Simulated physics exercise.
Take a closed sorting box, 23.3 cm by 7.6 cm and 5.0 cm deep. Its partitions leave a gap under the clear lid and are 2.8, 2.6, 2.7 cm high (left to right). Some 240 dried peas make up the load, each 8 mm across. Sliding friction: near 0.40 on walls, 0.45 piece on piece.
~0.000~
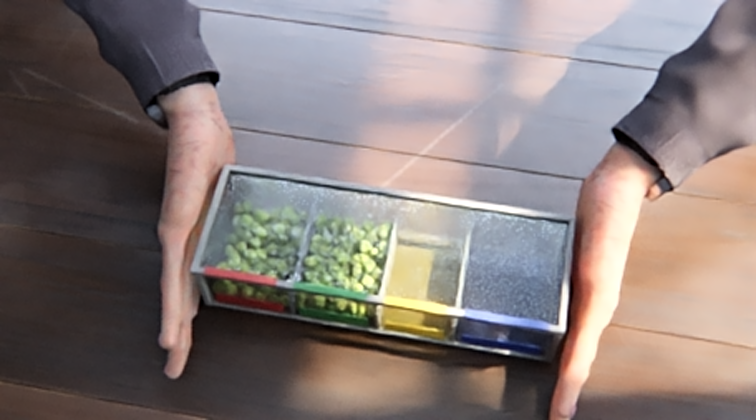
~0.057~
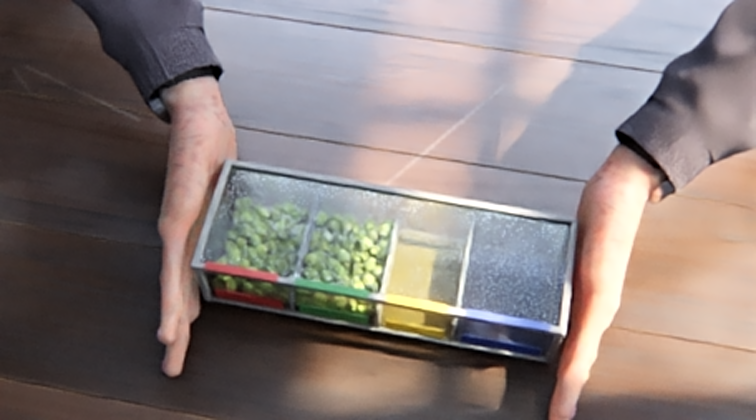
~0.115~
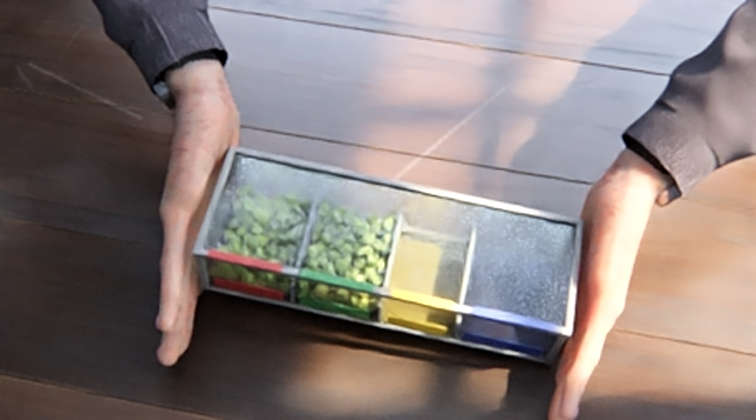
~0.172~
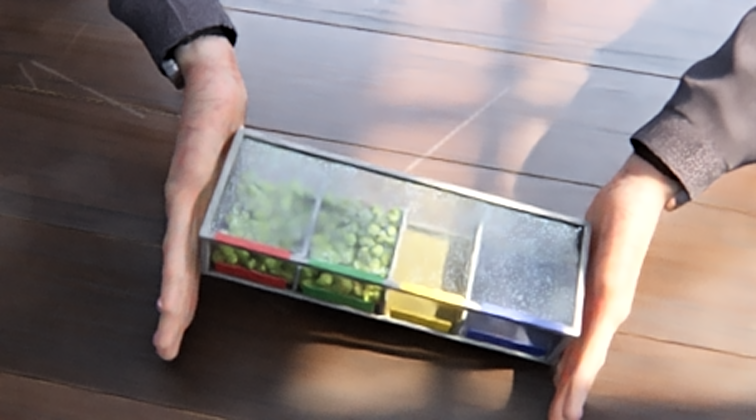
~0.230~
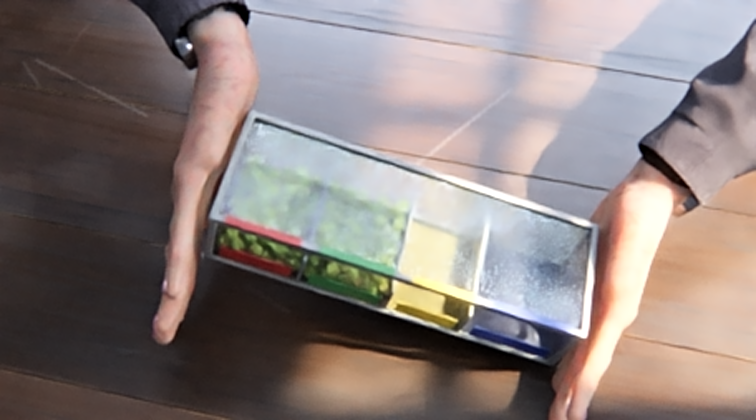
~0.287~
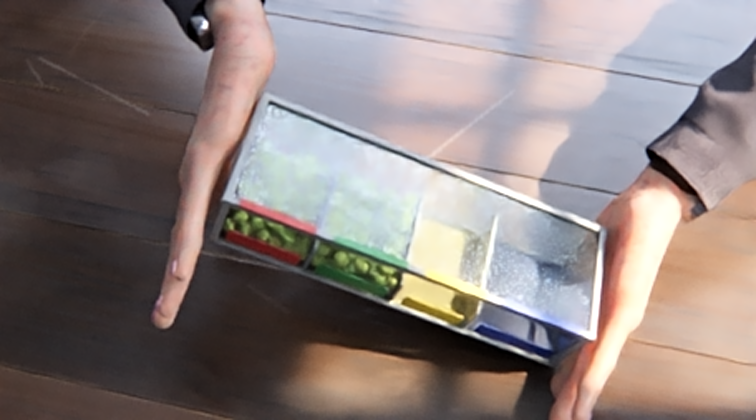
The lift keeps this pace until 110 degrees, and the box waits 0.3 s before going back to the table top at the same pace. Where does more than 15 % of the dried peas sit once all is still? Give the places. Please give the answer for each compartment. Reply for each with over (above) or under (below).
Red - under, blue - over, green - under, yellow - under.
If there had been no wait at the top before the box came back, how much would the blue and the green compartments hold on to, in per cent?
In per cent: Blue 95, green 0.
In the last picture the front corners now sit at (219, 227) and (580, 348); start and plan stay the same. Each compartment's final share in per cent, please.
Per cent by compartment: Red 0, blue 95, green 0, yellow 5.
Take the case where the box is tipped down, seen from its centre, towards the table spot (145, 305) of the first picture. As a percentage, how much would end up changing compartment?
Something like 45 per cent of the pieces.
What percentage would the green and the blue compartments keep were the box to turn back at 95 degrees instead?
Shares: Green 5, blue 85, in per cent.
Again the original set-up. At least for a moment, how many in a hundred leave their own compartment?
That share comes to about 100 per cent.
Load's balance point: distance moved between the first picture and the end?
Around 14.0 centimetres, start to finish.
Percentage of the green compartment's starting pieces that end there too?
My estimate is roughly 0 percent.
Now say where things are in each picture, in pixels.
Box tilt 0 degrees, front corners at (198, 268) and (558, 328); red 45 %, green 55 %, in the first picture.
Box tilt 1 degrees, front corners at (199, 263) and (559, 329), in the second picture.
Box tilt 5 degrees, front corners at (201, 251) and (564, 329), lowest corner right back, in the third picture.
Box tilt 10 degrees, front corners at (207, 233) and (572, 330), lowest corner right back, in the fourth picture.
Box tilt 15 degrees, front corners at (217, 216) and (580, 332), lowest corner right back, in the fifth picture.
Box tilt 19 degrees, front corners at (231, 198) and (588, 334), lowest corner right back; red 45 %, green 55 %. The box's pace is about 85 degrees a second, in the sixth picture.
Then, at 1.56 s, tilt 110 degrees; blue 75 %, green 5 %, yellow 20 %.
Then, at 2.40 s, tilt 55 degrees; blue 95 %, yellow 5 %.
After 3.26 s, tilt 0 degrees; blue 95 %, yellow 5 %.
In the end, at 3.8 s, red 0 %, blue 95 %, green 0 %, yellow 5 %.
